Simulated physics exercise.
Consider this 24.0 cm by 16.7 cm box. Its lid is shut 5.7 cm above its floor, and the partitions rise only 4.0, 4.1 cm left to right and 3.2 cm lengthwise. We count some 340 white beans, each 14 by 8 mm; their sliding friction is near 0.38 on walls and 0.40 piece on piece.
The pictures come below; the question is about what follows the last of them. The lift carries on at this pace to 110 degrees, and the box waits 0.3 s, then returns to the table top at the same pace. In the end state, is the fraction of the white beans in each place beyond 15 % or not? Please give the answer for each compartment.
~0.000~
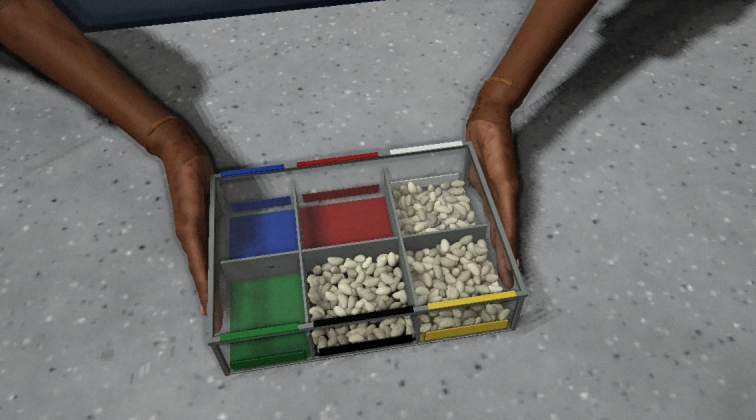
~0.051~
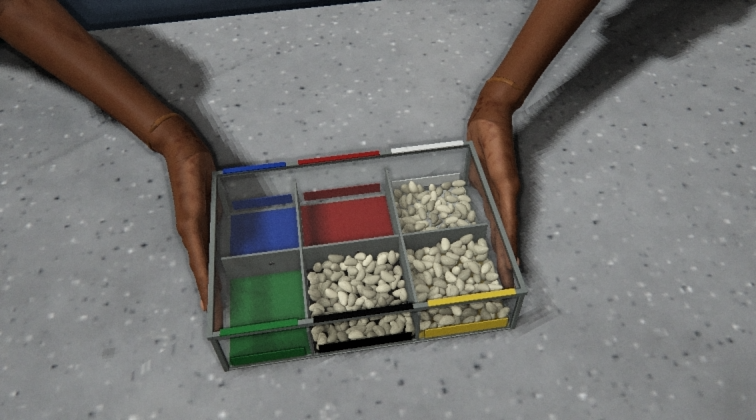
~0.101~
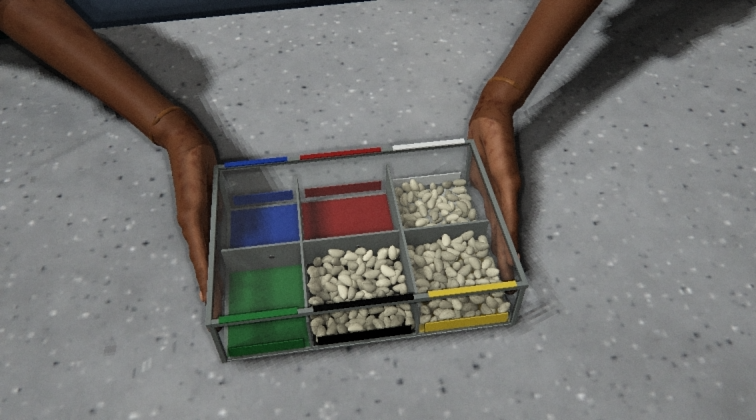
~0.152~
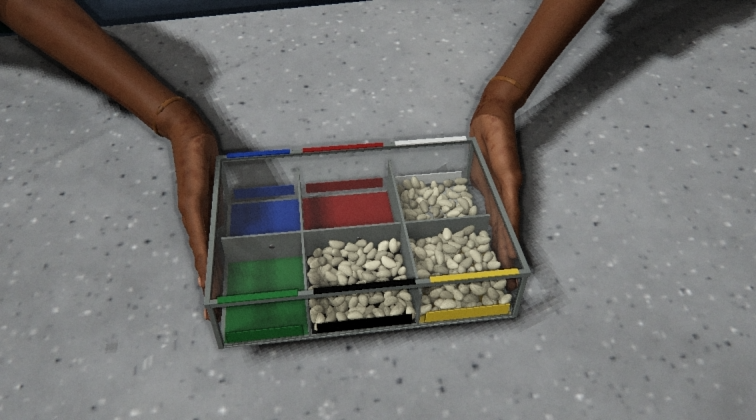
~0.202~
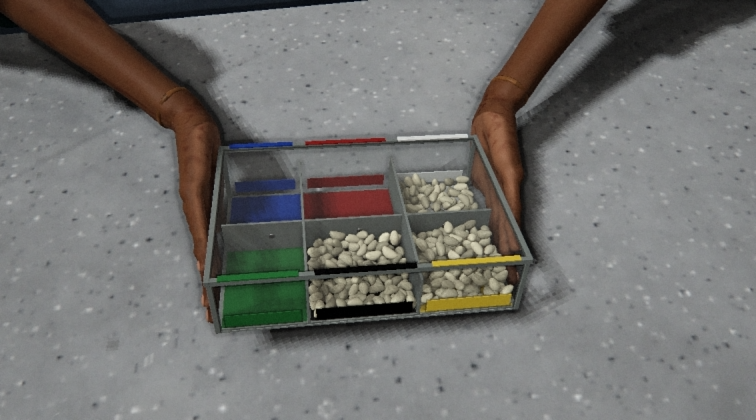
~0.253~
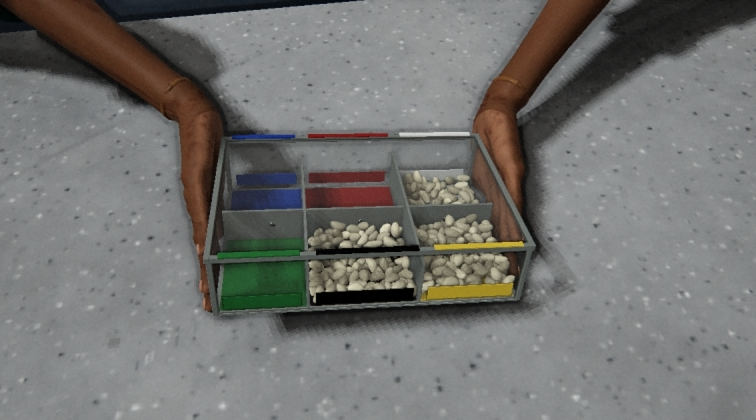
My prediction: Red compartment: Clears the bar. Blue compartment: Does not clear the bar. Green compartment: Does not clear the bar. Yellow compartment: Does not clear the bar. White compartment: Clears the bar. Black compartment: Does not clear the bar.
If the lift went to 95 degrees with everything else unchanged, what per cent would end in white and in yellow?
White 65 %; yellow 10 %.
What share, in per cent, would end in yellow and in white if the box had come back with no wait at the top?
Then: Yellow 10; white 70.
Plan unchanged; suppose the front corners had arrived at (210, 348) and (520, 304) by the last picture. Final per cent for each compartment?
Final shares: Red 0%, blue 0%, green 0%, yellow 55%, white 0%, black 45%.
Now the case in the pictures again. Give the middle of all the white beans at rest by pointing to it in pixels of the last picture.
My guess is close to (433, 204).
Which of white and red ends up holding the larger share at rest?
Fuller: White.
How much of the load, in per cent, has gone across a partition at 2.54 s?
I'd put it at about 65 per cent.
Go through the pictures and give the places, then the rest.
The first frame shows box tilt 0 degrees, front corners at (213, 339) and (521, 292); yellow 40 %, white 25 %, black 35 %.
The second frame shows box tilt 1 degrees, front corners at (213, 334) and (521, 290).
The third frame shows box tilt 3 degrees, front corners at (212, 321) and (522, 283), lowest corner right back.
The fourth frame shows box tilt 7 degrees, front corners at (210, 302) and (524, 271), lowest corner right back.
The fifth frame shows box tilt 11 degrees, front corners at (210, 281) and (527, 258), lowest corner right back.
The sixth frame shows box tilt 15 degrees, front corners at (210, 258) and (529, 245), lowest corner right back; yellow 40 %, white 25 %, black 35 %. Its pace works out near 80 degrees a second.
After 1.62 s, tilt 110 degrees; red 25 %, yellow 15 %, white 60 %.
Then, at 2.54 s, tilt 56 degrees; red 25 %, yellow 10 %, white 65 %.
Then, at 3.45 s, tilt 0 degrees; red 25 %, yellow 10 %, white 70 %.
By 4.0 s all is still; red 25 %, blue 0 %, green 0 %, yellow 10 %, white 70 %, black 0 %.
